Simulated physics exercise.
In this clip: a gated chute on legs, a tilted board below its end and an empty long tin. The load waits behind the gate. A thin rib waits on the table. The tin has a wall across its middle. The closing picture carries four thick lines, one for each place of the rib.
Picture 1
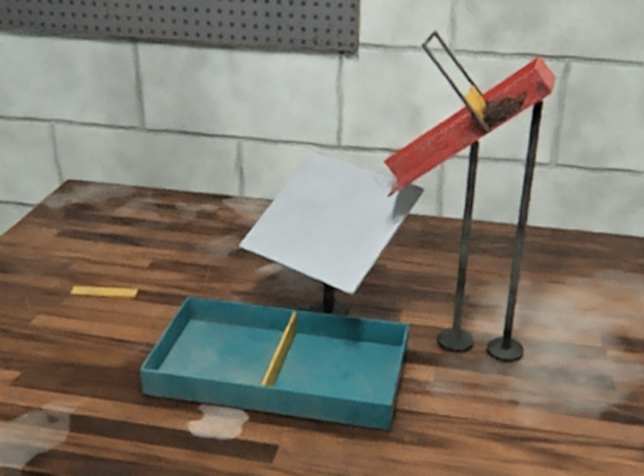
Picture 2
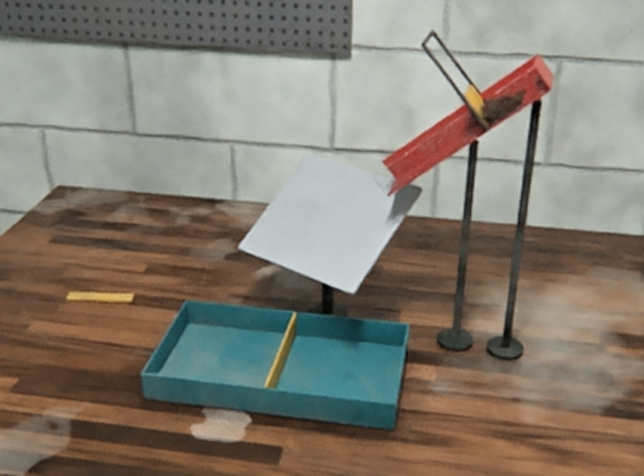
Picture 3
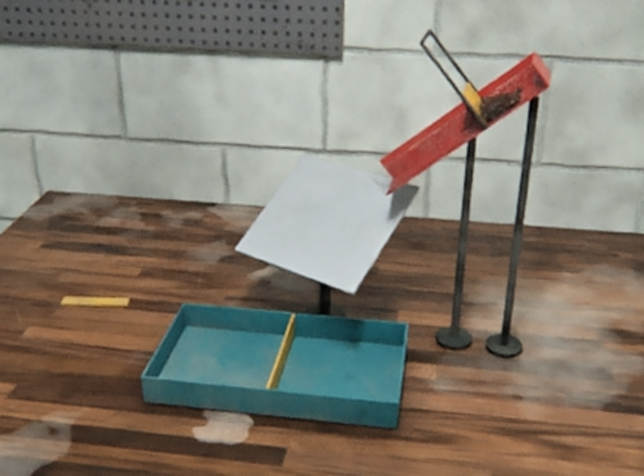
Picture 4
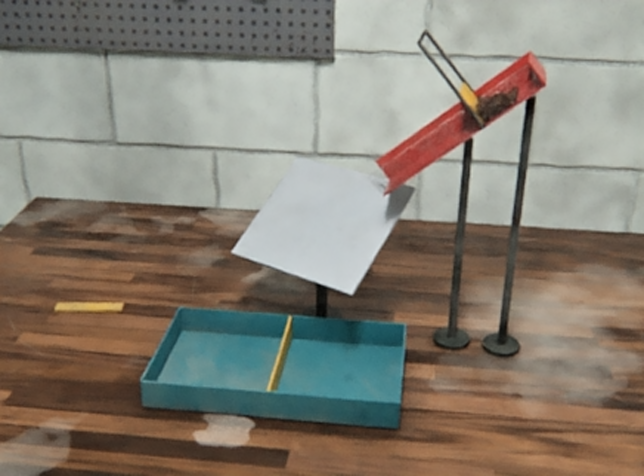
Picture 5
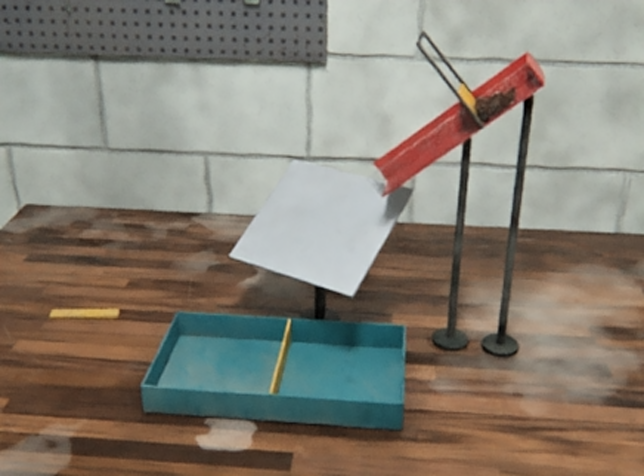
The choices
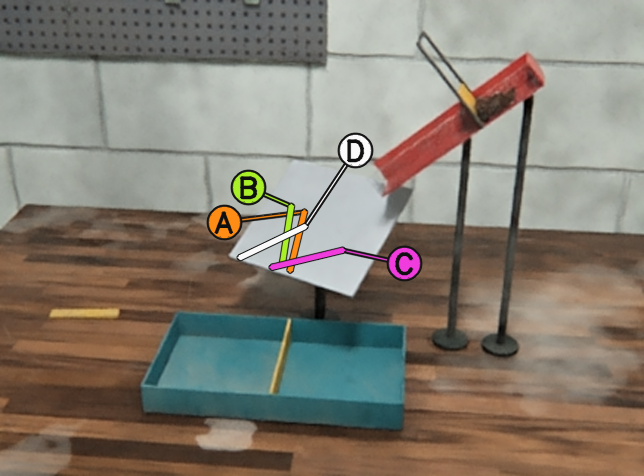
On a wooden table before a pale block wall, a red chute on legs holds dark material behind its gate above a tilted white board and an empty teal tin; nothing moves except the view, which shifts slightly.
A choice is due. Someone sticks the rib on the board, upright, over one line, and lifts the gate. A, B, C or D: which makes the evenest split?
Take A.
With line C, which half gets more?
The left half.
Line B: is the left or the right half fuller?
More lands on the left.
On the marked copy, line A from (304, 211) to (290, 270); line B from (291, 206) to (282, 263); line C from (342, 250) to (272, 267); line D from (304, 226) to (240, 257).
With A, of what is caught, roughly two thirds in the left half, roughly a third in the right.
With B, of what is caught, almost all in the left half, about a tenth in the right.
With C, of what is caught, every piece in the left half, not one piece in the right.
With D, of what is caught, every piece in the left half, not one piece in the right.
